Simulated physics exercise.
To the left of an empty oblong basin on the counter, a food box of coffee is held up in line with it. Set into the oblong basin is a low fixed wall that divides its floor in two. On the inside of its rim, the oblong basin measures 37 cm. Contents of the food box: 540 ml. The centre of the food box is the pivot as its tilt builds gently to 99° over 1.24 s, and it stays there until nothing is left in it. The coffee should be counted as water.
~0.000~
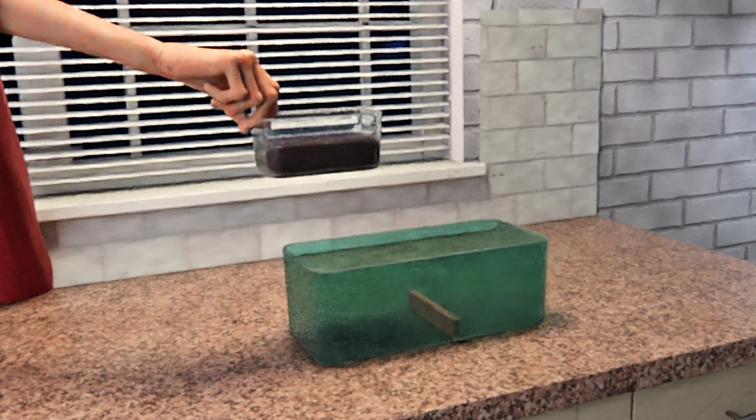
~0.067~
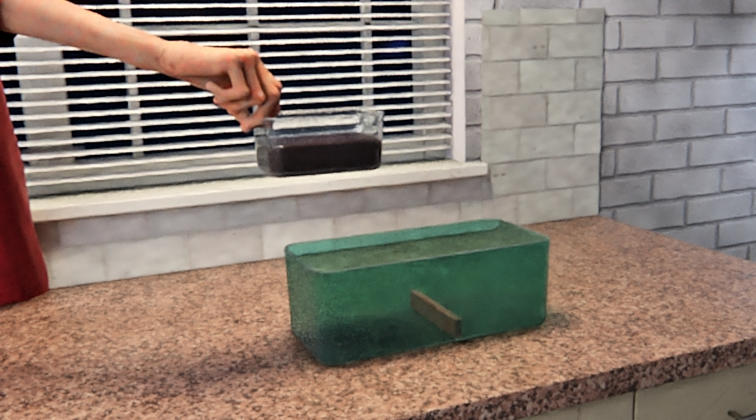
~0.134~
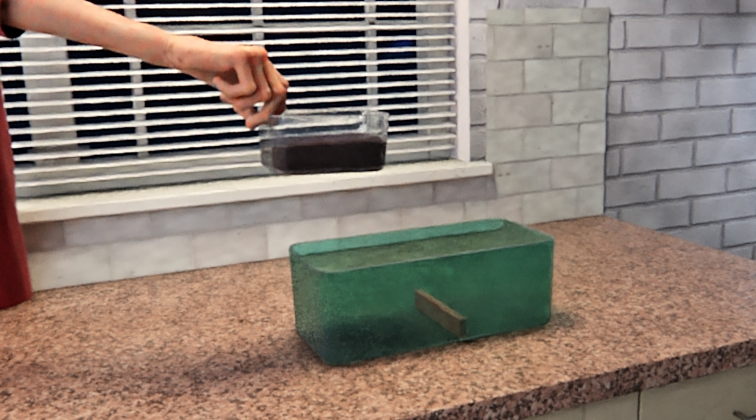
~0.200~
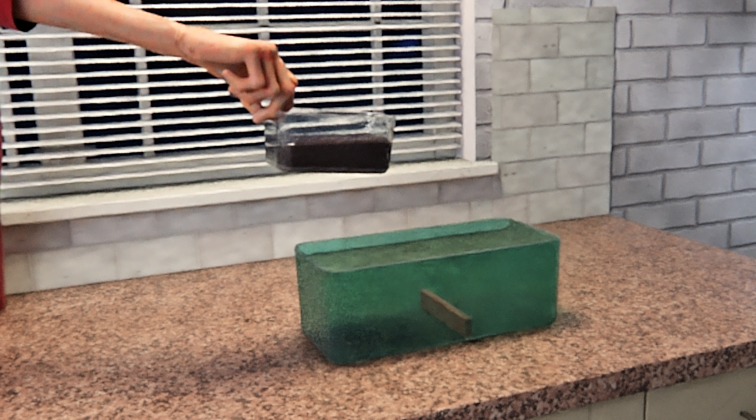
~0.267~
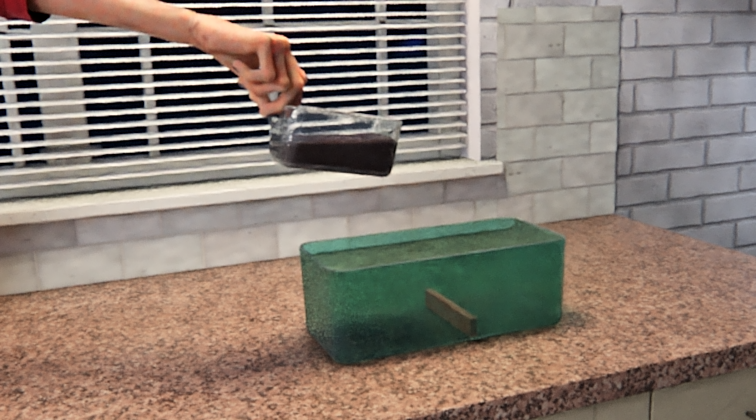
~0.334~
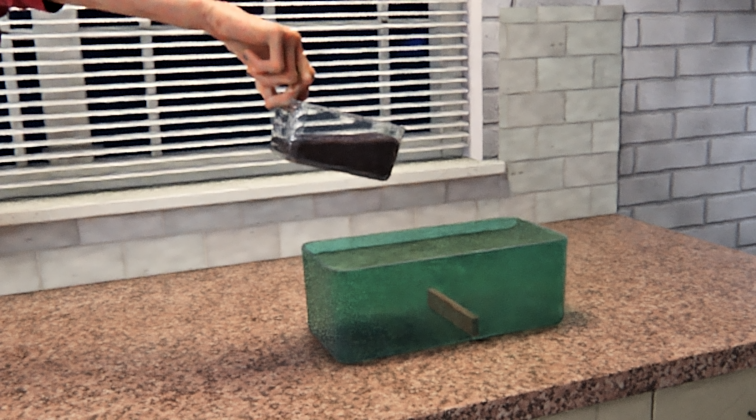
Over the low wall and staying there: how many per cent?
18 out of 100.
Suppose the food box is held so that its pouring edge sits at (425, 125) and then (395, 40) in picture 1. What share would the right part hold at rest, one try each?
Some 80 and 60 per cent, in that order.
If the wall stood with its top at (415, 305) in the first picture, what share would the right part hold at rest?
Estimate: Close to 55 per cent.
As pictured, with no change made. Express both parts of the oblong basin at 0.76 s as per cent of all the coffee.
Lab note: Left near 12 %, right near 0.
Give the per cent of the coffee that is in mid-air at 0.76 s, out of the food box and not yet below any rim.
36 per cent.
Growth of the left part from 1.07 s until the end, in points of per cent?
Difference: Approx. 20 %.
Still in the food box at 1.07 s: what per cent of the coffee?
I reckon near 14 per cent still sits there.
Then, 0.76 s in, the tilt is 66° and 52 per cent is still to pour, 13 is left of the wall and 0 right of it.
Then, 1.07 s in, the tilt is 94° and 14 per cent is still to pour, 61 is left of the wall and 14 right of it.
Then, 1.39 s in, the tilt is 99° and 2 per cent is still to pour, 79 is left of the wall and 17 right of it.
Then, 1.74 s in, the tilt is 99° and 0 per cent is still to pour, 81 is left of the wall and 18 right of it.
Finally, 81 per cent lies left of the wall, 18 right of it and 1 outside.
